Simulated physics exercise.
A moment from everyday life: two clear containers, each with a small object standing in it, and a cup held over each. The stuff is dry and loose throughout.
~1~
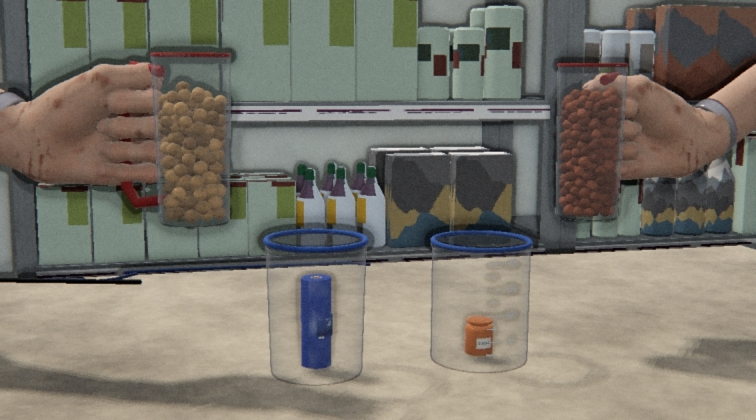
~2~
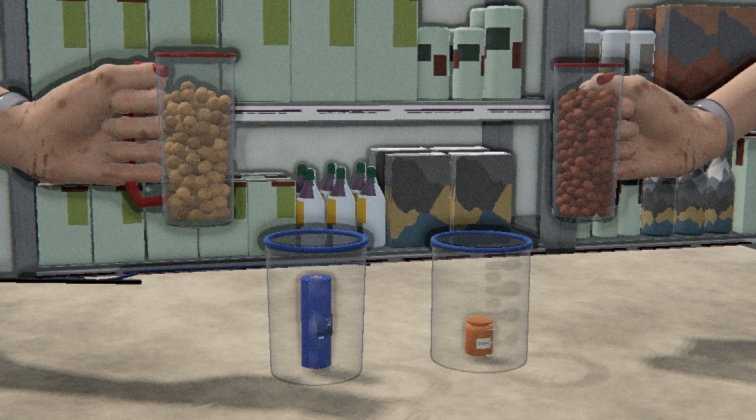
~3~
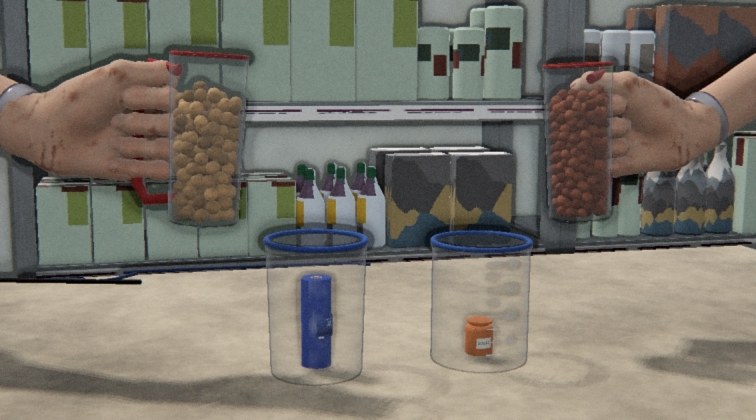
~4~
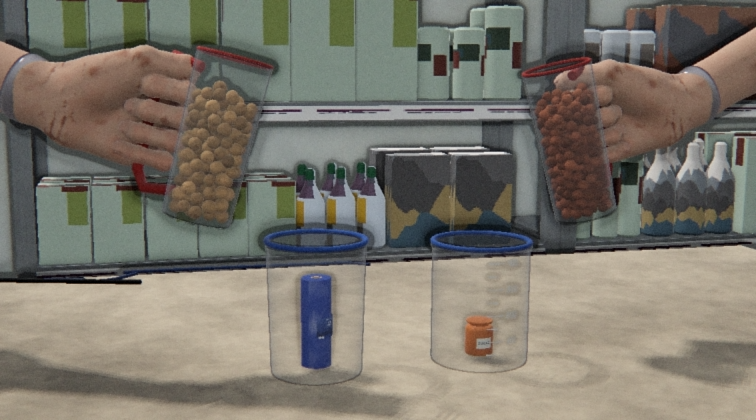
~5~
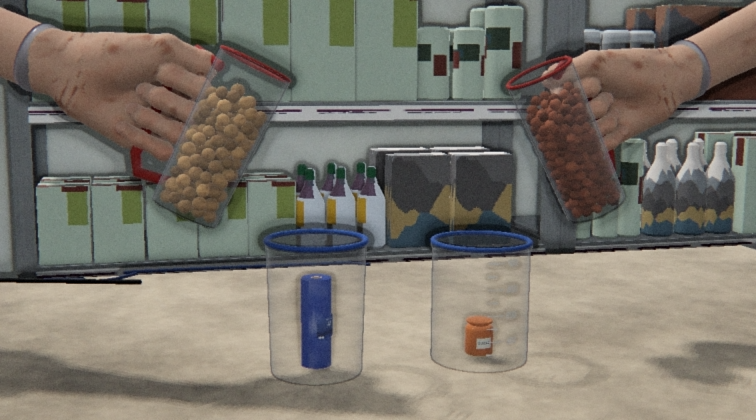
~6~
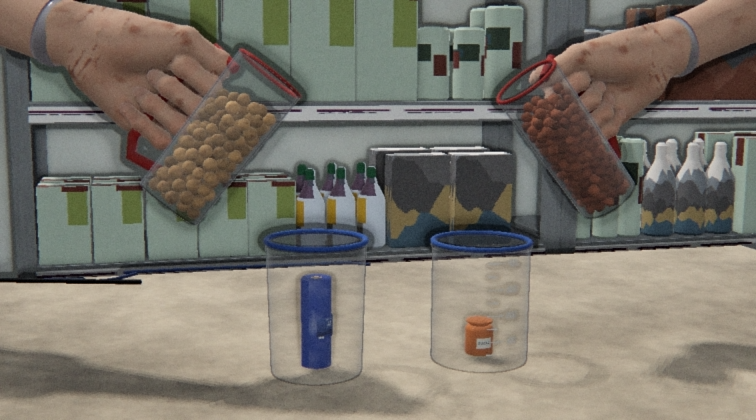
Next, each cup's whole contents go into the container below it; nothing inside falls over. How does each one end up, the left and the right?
One by one: Left object: Stays visible; right object: Vanishes.
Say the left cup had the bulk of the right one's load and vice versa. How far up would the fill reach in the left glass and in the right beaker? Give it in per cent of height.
On the left 65 per cent, on the right 50 per cent.
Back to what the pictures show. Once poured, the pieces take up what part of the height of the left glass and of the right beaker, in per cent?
Estimates: Left some 60; right some 50.
Then, 0.35 s after the last picture, left glass empty, all of its cupful still in the cup; right beaker empty, all of its cupful still in the cup.
Then, 0.80 s after the last picture, left glass nearly empty, nearly all of its cupful still in the cup; right beaker nearly empty, nearly all of its cupful still in the cup.
Then, 1.28 s after the last picture, left glass a quarter full, about a third of its cupful still in the cup; right beaker nearly empty, about two thirds of its cupful still in the cup.
At rest, left glass two thirds full (surface near (316, 291)), nothing beside it; right beaker half full (surface near (480, 295)), nothing beside it; the left thing is still showing; the right thing is covered.
